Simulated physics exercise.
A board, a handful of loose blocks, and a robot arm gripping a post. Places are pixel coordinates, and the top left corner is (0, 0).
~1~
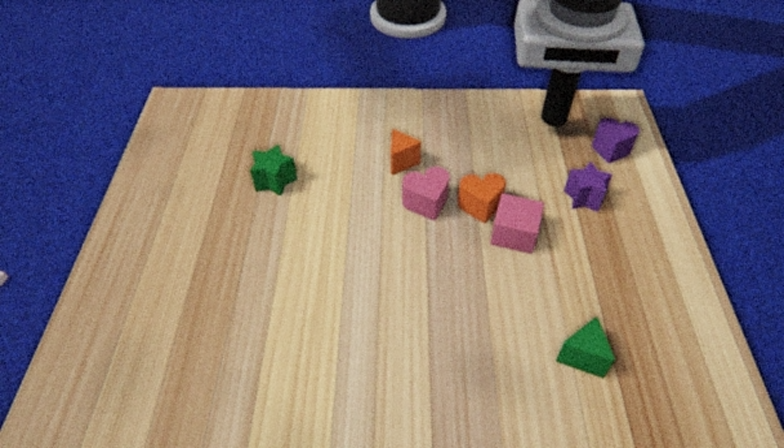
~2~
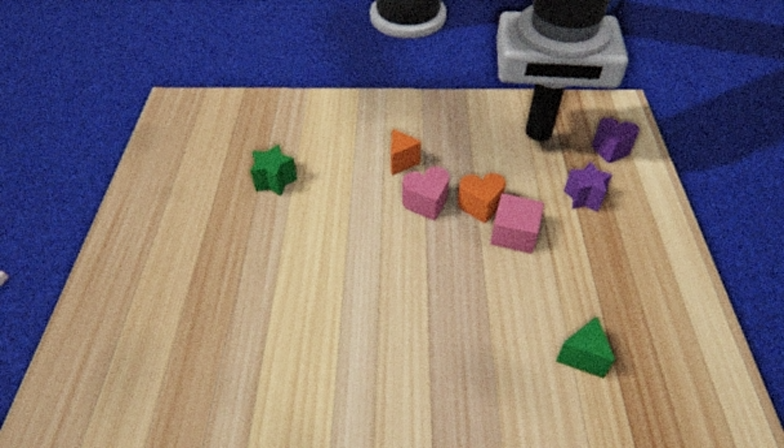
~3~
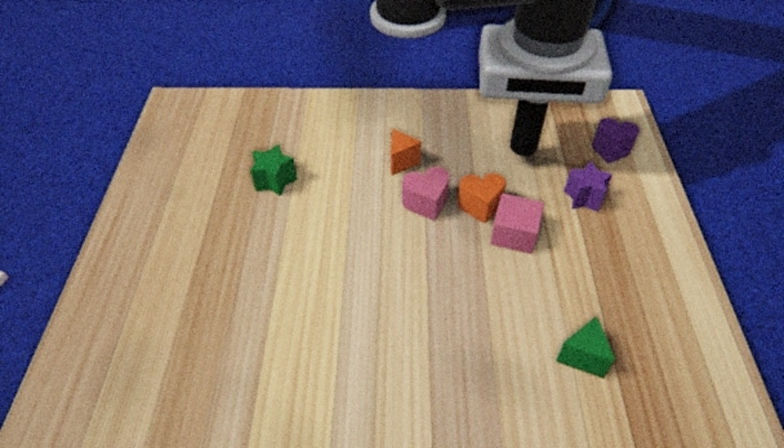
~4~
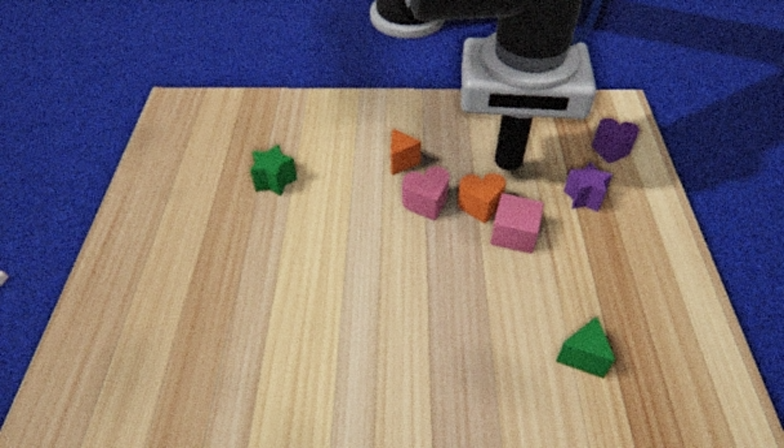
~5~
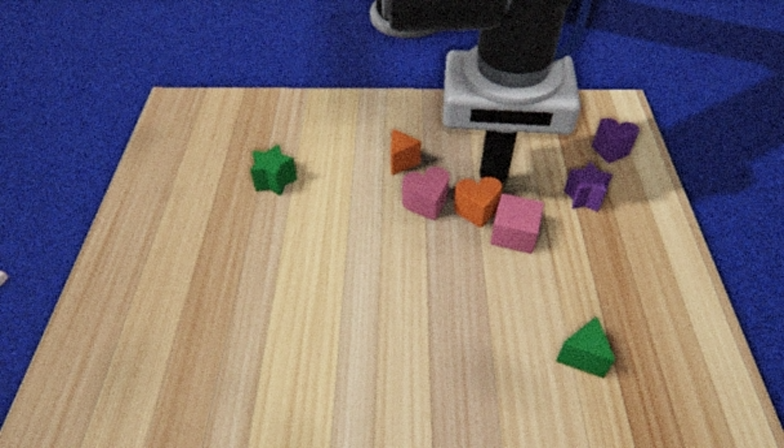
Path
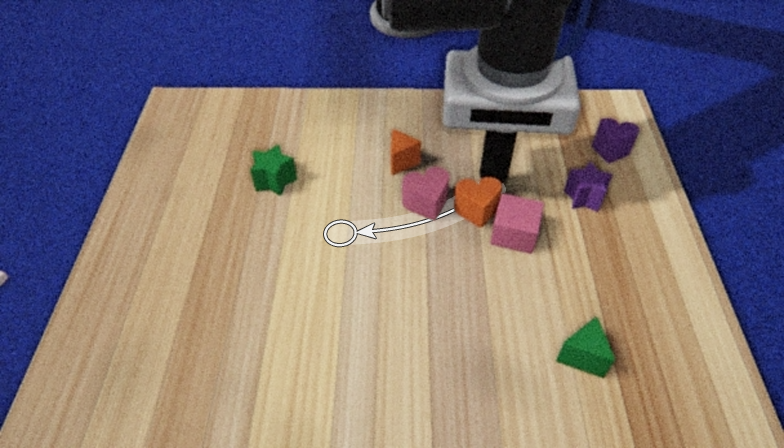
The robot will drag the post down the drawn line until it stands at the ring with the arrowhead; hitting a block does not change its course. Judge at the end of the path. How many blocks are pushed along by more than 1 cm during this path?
It will shift two blocks.
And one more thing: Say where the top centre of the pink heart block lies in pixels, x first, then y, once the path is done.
I'd expect the centre of its top face to be at (392, 182).
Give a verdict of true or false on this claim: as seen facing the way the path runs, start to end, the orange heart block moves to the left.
The claim holds.
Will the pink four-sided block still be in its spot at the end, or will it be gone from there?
It keeps its position.
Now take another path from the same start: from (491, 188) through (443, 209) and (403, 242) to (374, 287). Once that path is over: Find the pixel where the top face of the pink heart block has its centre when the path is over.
Roughly at (394, 188).
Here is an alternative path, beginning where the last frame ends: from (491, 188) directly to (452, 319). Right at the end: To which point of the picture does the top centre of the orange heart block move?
I'd guess (443, 230).
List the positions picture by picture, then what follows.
In the first frame, post's lower end at (554, 119); pink heart block at (428, 181); orange heart block at (484, 185); pink four-sided block at (520, 212).
In the second frame, post at (538, 134); blocks still.
In the third frame, post at (523, 148); blocks still.
In the fourth frame, post at (508, 162); blocks still.
In the fifth frame, post at (494, 176); pink heart block at (428, 181); orange heart block at (480, 189); pink four-sided block at (520, 212).
Drawn move, from (491, 188) through (449, 212) and (398, 228) to (340, 233).
On the path given first. One third of the way, post at (450, 201); pink heart block at (419, 182); orange heart block at (449, 221), turned 40° anticlockwise.
Two thirds of the way, post at (397, 216); pink heart block at (392, 182), turned 50° clockwise; orange heart block at (441, 229), turned 80° anticlockwise.
At the end, post at (339, 221); pink heart block at (392, 182), turned 50° clockwise; orange heart block at (441, 229), turned 80° anticlockwise; pink four-sided block still.
